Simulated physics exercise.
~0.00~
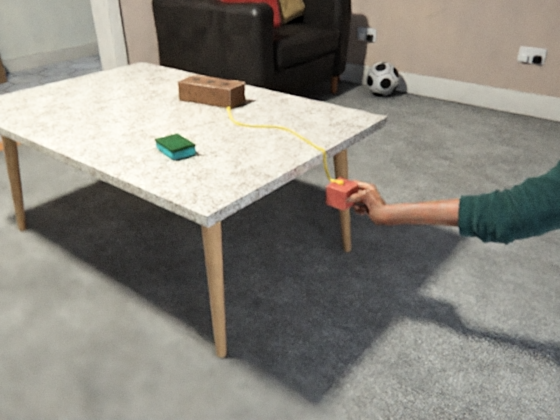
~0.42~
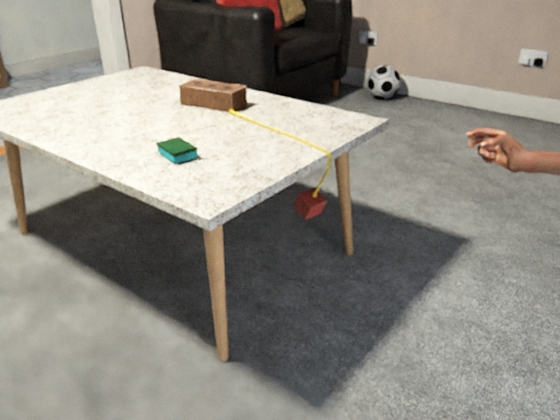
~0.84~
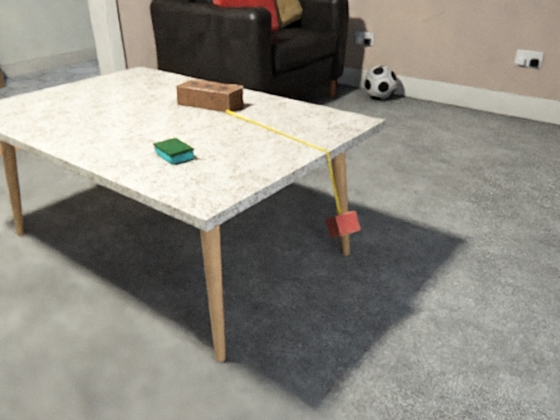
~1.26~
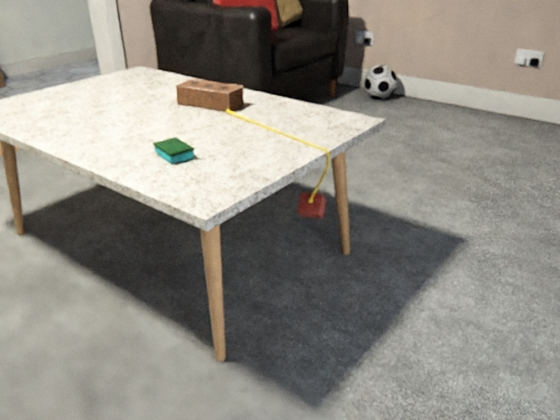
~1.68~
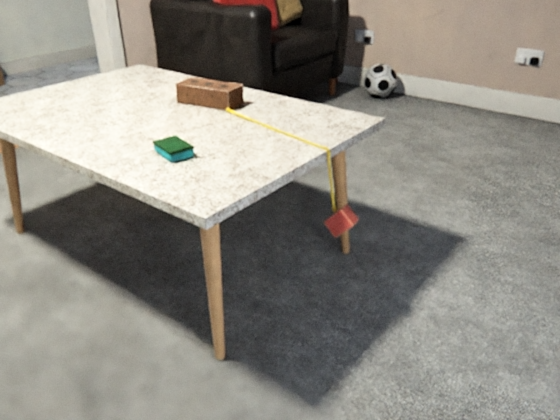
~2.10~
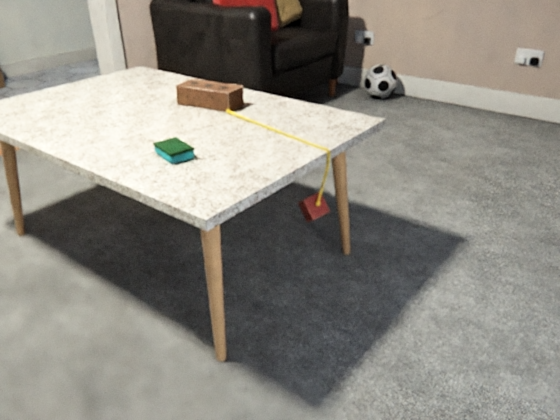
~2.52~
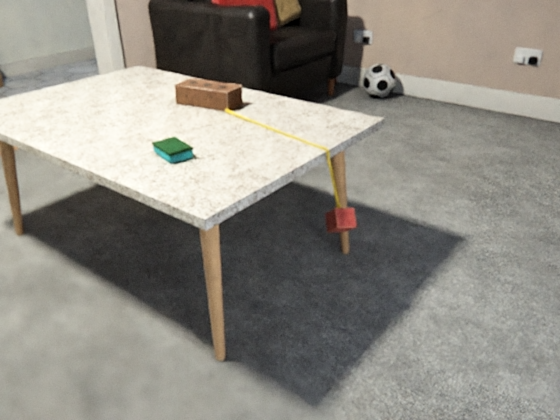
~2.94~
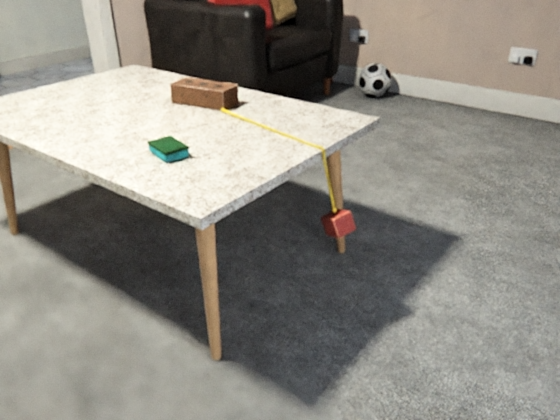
At the start, a hand in a green sleeve holds a red block beside a pale speckled table, with a yellow string running from it across the tabletop to a brick. A green and blue sponge sits nearby on the table. The hand lets go and draws back to the right, and the block drops below the edge, swinging left beneath the table as the string pulls taut. It then swings right and left several times, tilting as it goes. Finally the block hangs in mid-air by the table leg, while the brick and sponge remain in place on top.
